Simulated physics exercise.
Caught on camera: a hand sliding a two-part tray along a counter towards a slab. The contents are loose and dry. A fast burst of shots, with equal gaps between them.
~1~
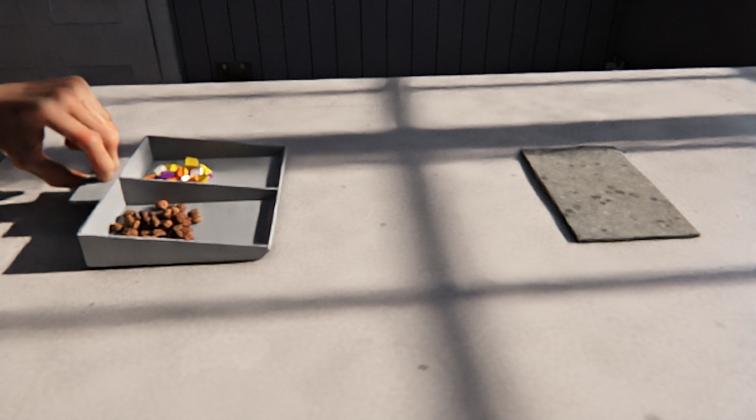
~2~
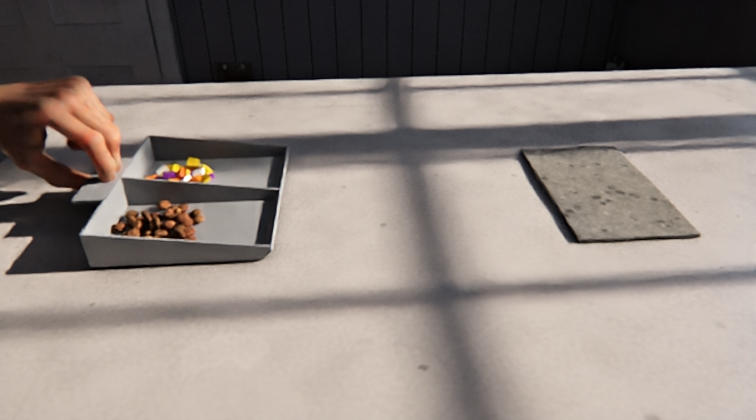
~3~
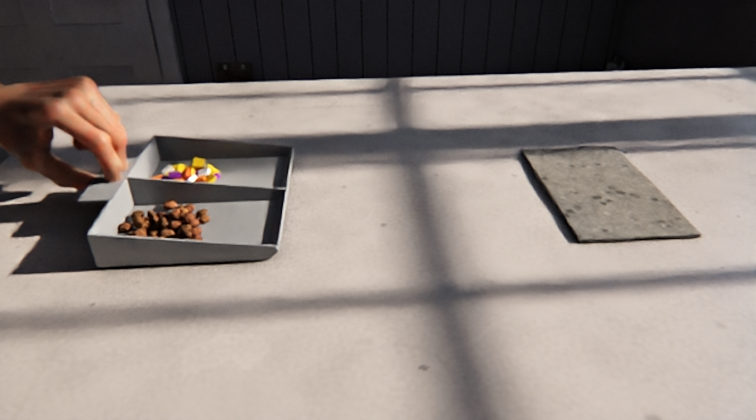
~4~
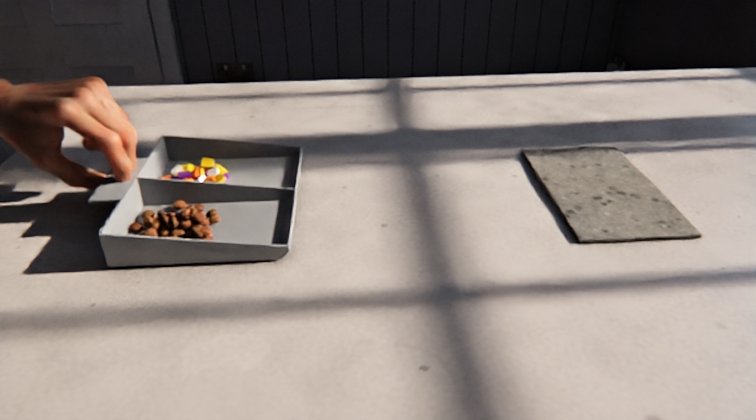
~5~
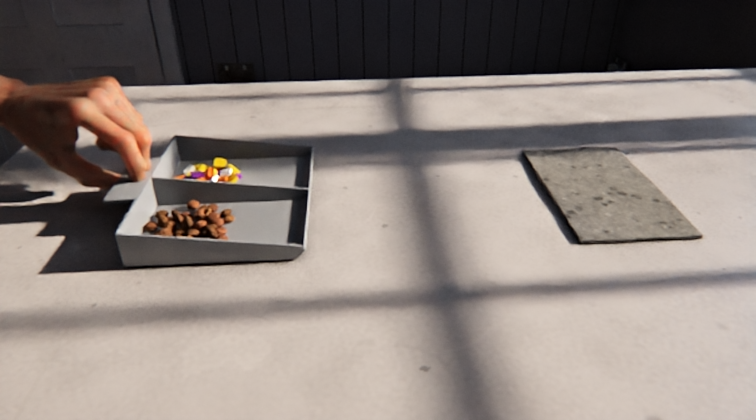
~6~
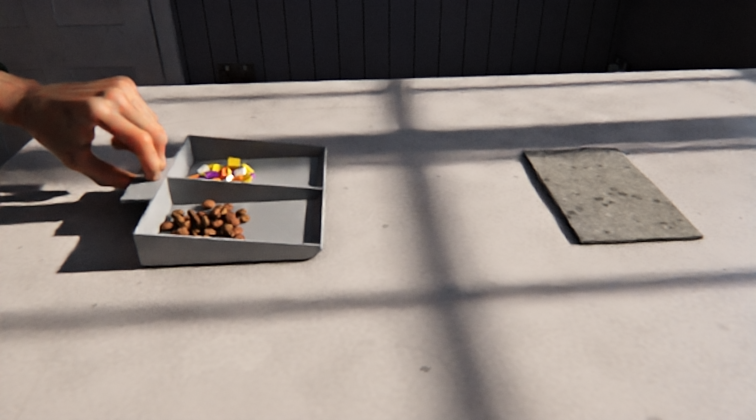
At first, a hand at the left grips a gray two-part tray on a sunlit counter, with brown kibble in front, colorful small pieces behind, and a stone slab off to the right. The hand then slides the tray a short way right, and both piles ride along in their compartments.
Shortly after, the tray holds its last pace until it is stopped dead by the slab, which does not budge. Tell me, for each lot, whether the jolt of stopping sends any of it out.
Here is each one: The front lot keeps everything in; the back lot keeps everything in.
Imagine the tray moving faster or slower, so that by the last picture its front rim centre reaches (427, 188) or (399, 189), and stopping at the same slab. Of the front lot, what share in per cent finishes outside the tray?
10 % and 0 %.
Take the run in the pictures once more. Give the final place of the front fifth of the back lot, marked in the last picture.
I'd put its middle at roughly (467, 167) pixels.
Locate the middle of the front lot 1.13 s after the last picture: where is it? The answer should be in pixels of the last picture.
Roughly pixel (467, 215).
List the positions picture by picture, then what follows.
In the first picture, front rim at (279, 192), at rest; slab at (619, 208); front lot at (166, 225), some bits of dog kibble; back lot at (183, 175), some mosaic tiles.
In the second picture, front rim at (281, 192), hardly any of the way covered; back lot at (185, 175).
In the third picture, front rim at (287, 192), hardly any of the way covered; front lot at (174, 225).
In the fourth picture, front rim at (296, 192), a small part of the way covered; back lot at (200, 175).
In the fifth picture, front rim at (310, 192), a small part of the way covered; front lot at (199, 225).
In the sixth picture, front rim at (324, 192), a small part of the way covered; slab at (621, 210); front lot at (215, 224); back lot at (227, 175).
Then, 0.41 s after the last picture, tray still sliding, front rim near (431, 188); front lot all inside; back lot all inside.
Then, 0.92 s after the last picture, tray stopped at the slab; front lot all inside; back lot all inside.
At rest, tray stopped at the slab; front lot all inside; back lot all inside.
